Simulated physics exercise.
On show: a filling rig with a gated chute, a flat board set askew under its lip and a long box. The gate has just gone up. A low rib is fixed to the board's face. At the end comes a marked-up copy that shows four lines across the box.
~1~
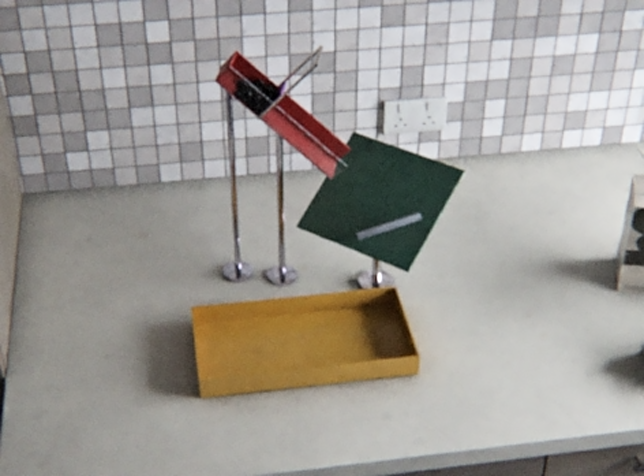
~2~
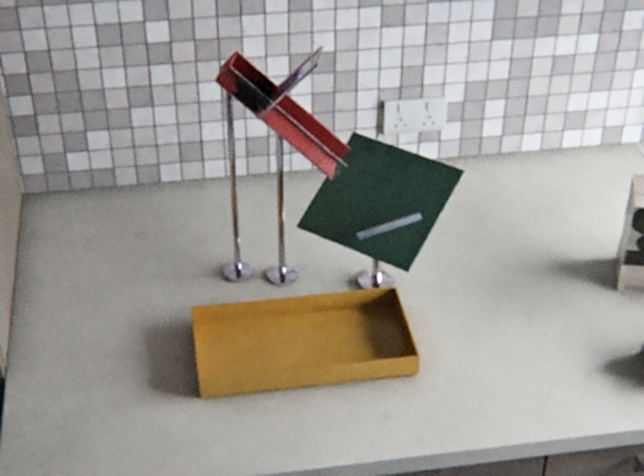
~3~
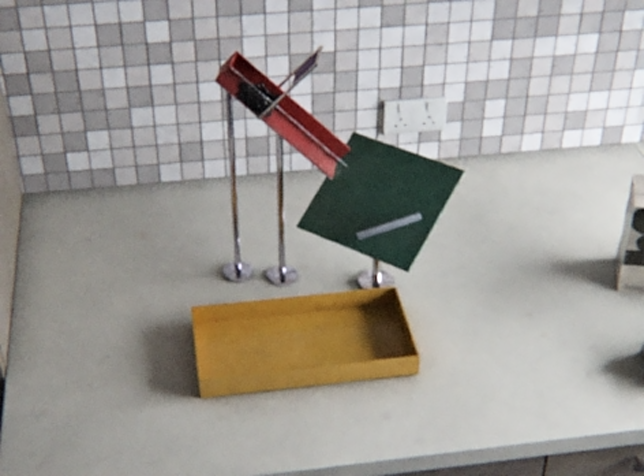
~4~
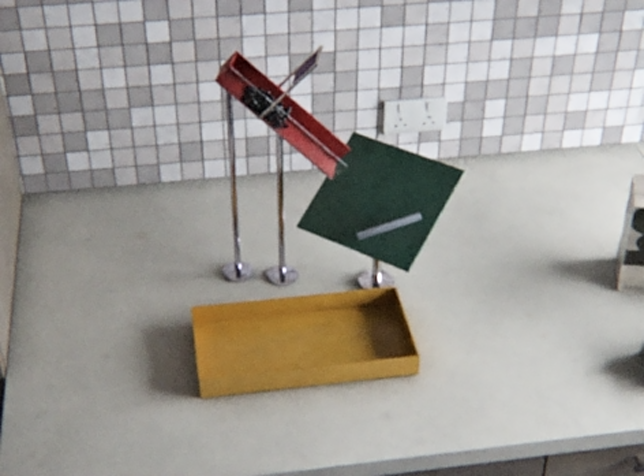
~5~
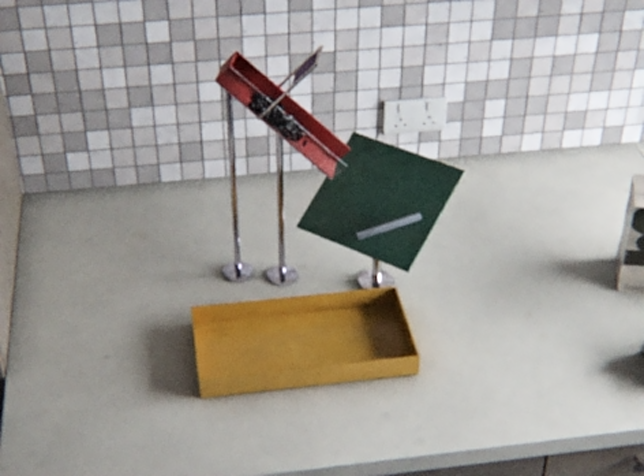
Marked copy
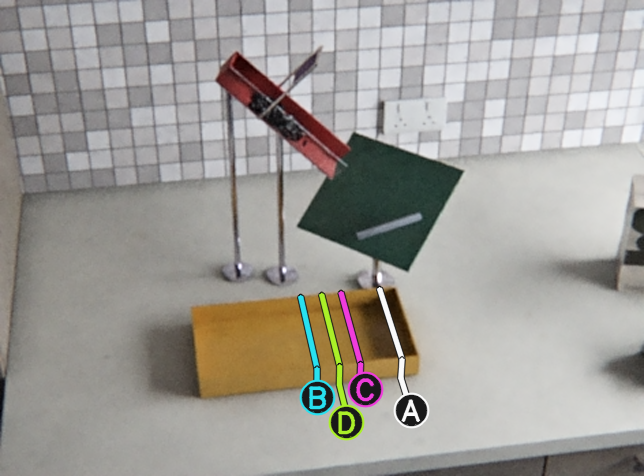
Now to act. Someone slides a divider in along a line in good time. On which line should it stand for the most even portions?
Go for D.
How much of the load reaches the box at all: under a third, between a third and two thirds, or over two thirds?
It is between a third and two thirds.
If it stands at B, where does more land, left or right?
The right side.
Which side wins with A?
The left side.
On the marked copy, line A crosses the front rim at (401, 358); line B crosses the front rim at (316, 367); line C crosses the front rim at (360, 363); line D crosses the front rim at (339, 365).
With A, of what is caught, the whole lot on the left of the divider, none at all on the right.
With B, of what is caught, a small share on the left of the divider, all but a few on the right.
With C, of what is caught, all but a few on the left of the divider, only a few on the right.
With D, of what is caught, close to two thirds on the left of the divider, close to a third on the right.
